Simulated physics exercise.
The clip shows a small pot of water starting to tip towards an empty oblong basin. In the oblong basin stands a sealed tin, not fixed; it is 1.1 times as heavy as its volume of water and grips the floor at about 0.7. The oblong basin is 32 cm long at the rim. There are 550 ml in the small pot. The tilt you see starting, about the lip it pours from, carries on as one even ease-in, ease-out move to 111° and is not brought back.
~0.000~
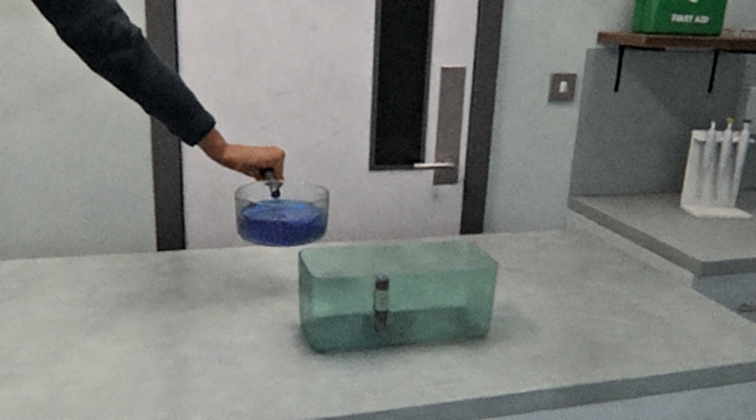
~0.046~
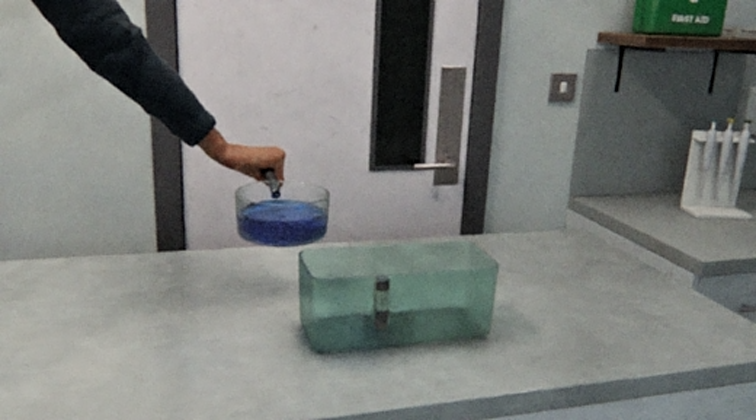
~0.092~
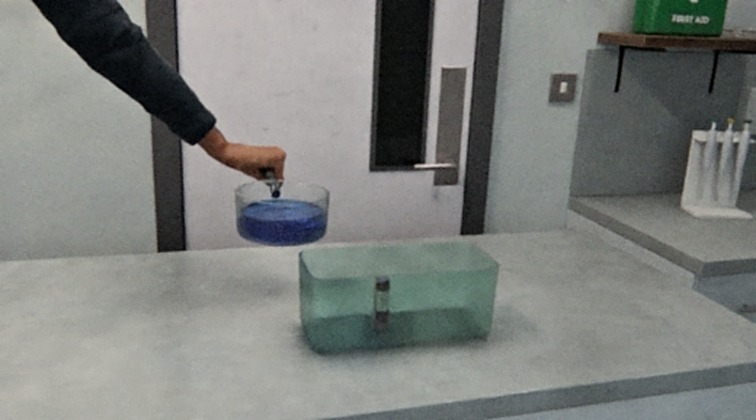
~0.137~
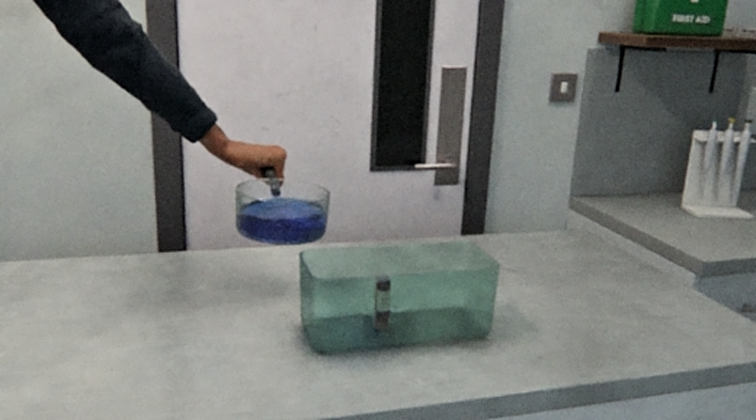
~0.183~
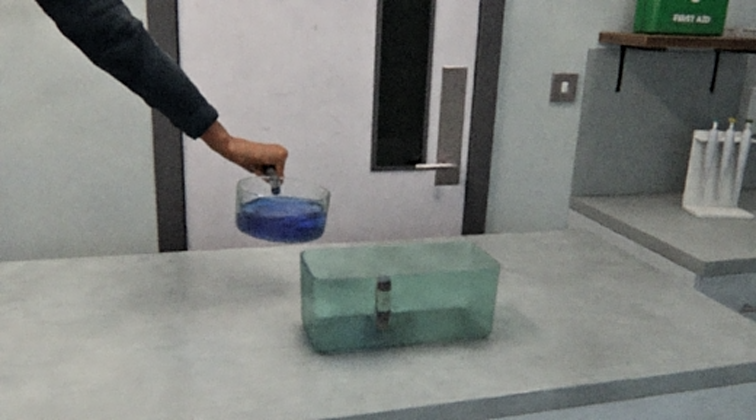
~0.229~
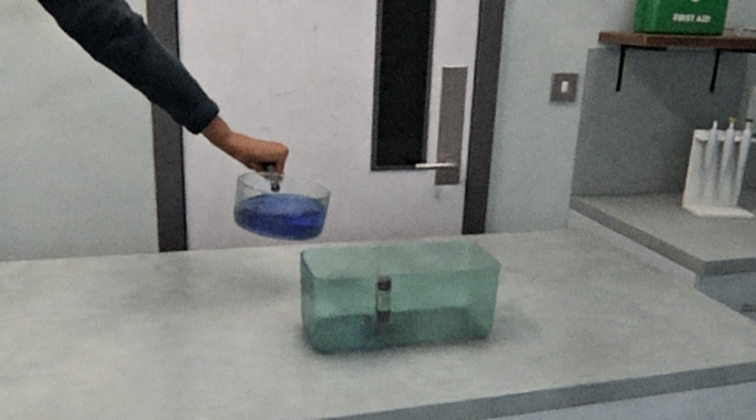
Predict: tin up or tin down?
It falls.
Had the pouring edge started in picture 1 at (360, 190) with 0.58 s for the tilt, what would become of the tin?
Then it goes over.
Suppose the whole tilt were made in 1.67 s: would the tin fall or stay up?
The tin topples.
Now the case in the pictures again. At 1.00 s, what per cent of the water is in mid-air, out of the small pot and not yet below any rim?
About 20 per cent.
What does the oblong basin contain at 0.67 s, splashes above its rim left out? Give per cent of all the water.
About 1 per cent.
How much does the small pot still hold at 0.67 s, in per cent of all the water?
Some 70 per cent.
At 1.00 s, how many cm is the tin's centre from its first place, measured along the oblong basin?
Some 0 cm.
After 0.67 s the tilt is 65° and 70 per cent is still to pour; the tin stands where it began.
After 1.00 s the tilt is 103° and 11 per cent is still to pour; the tin stands where it began.
After 1.34 s the tilt is 111° and 0 per cent is still to pour; the tin leans 20°.
After 1.71 s the tilt is 111° and 0 per cent is still to pour; the tin lies on its side.
In the end the tin lies on its side.
